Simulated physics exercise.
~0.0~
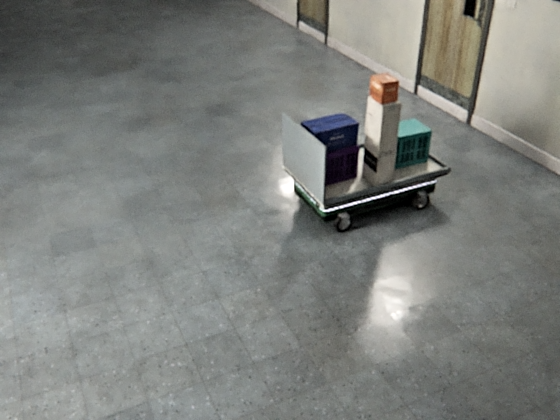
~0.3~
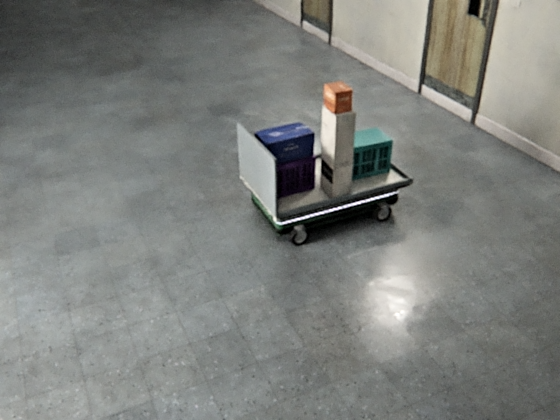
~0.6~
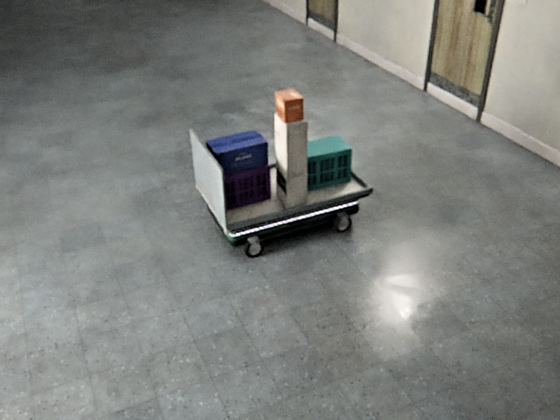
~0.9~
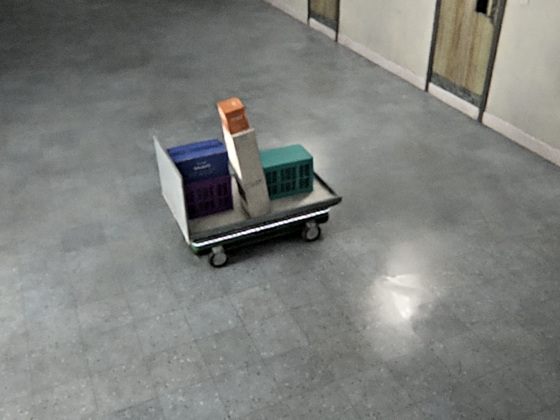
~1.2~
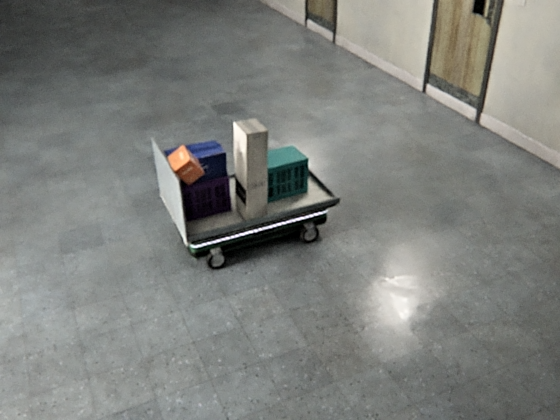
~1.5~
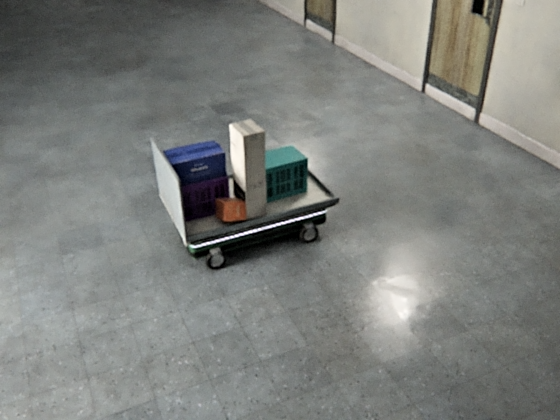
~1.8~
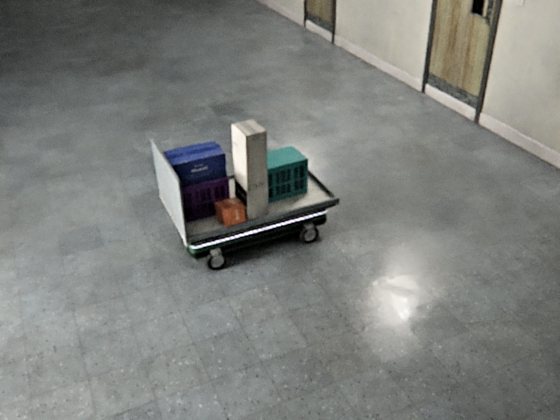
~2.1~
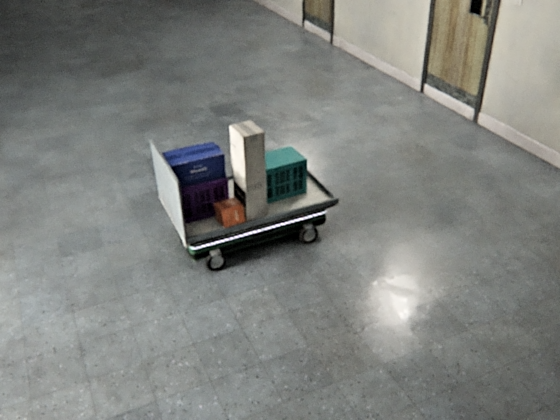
Grey-floored corridor with a loaded delivery cart rolling left and stopping, its white box tipping then righting, orange box tumbling onto the deck.
